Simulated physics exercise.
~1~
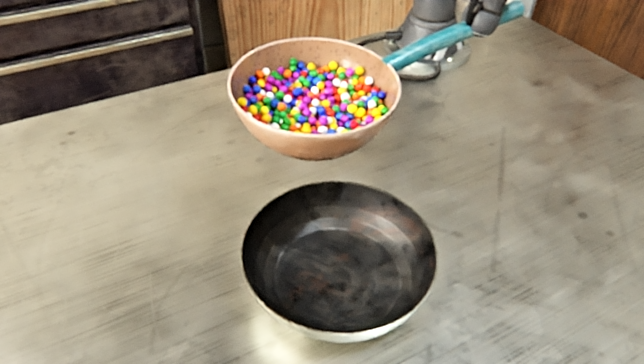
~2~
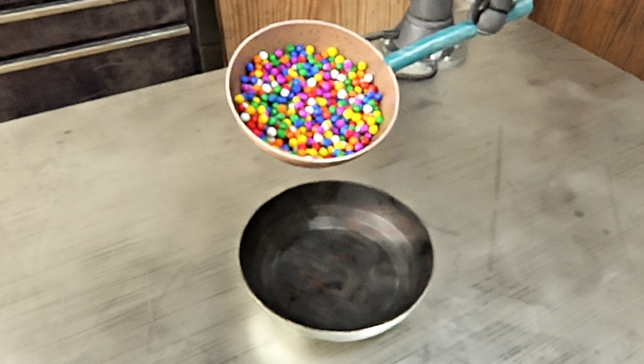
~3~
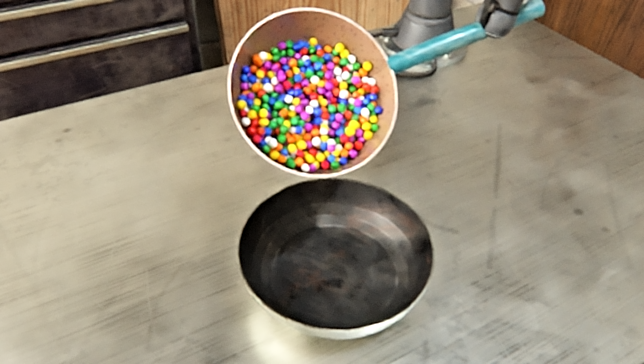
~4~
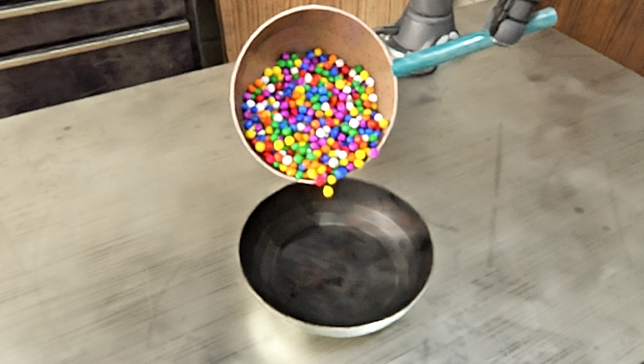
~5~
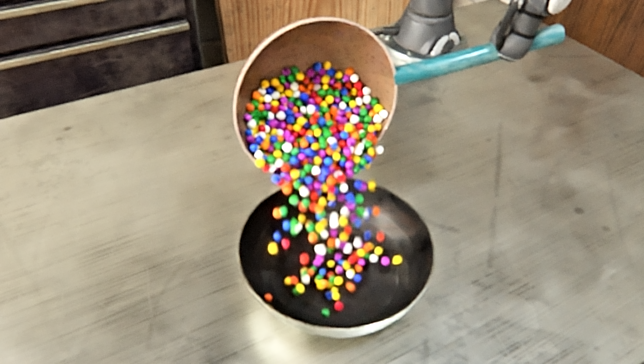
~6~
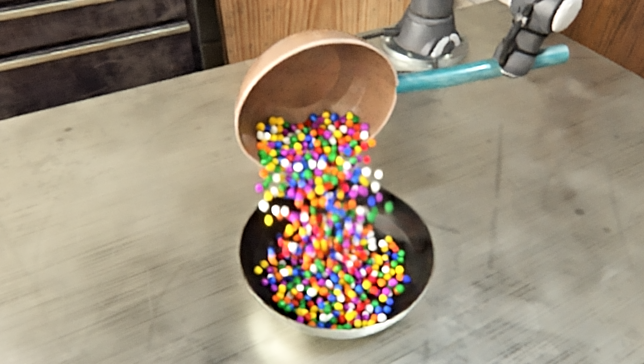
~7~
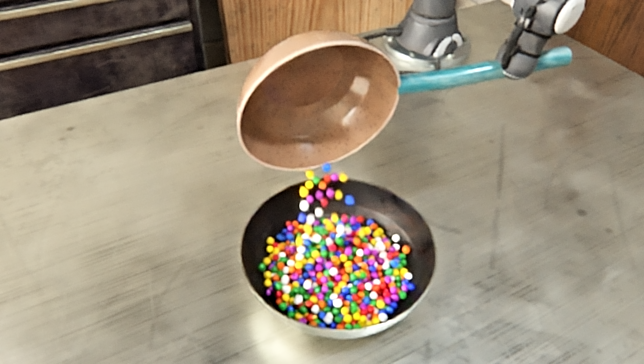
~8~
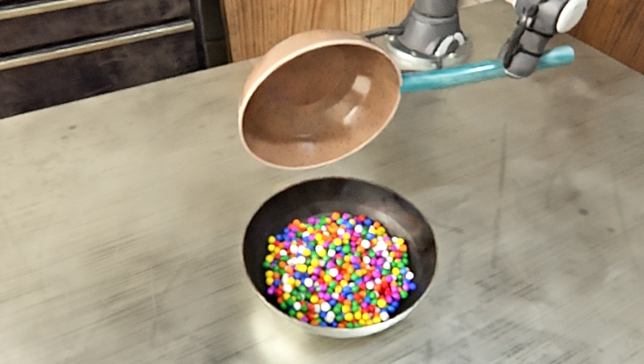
On a scratched grey metal worktop, seen from above at a slight sway, dark drawers stand at the back left beside wood panelling. A grey robotic arm holds a tan bowl-shaped ladle by its teal handle, full of small multicoloured beads, above an empty dark pan with a pale outside. The arm tips the ladle toward the viewer, and at first the beads stay inside. A few then slip over the lip, and a thick stream pours into the pan. The last beads drop, leaving the tilted ladle empty and a colourful heap resting in the pan.
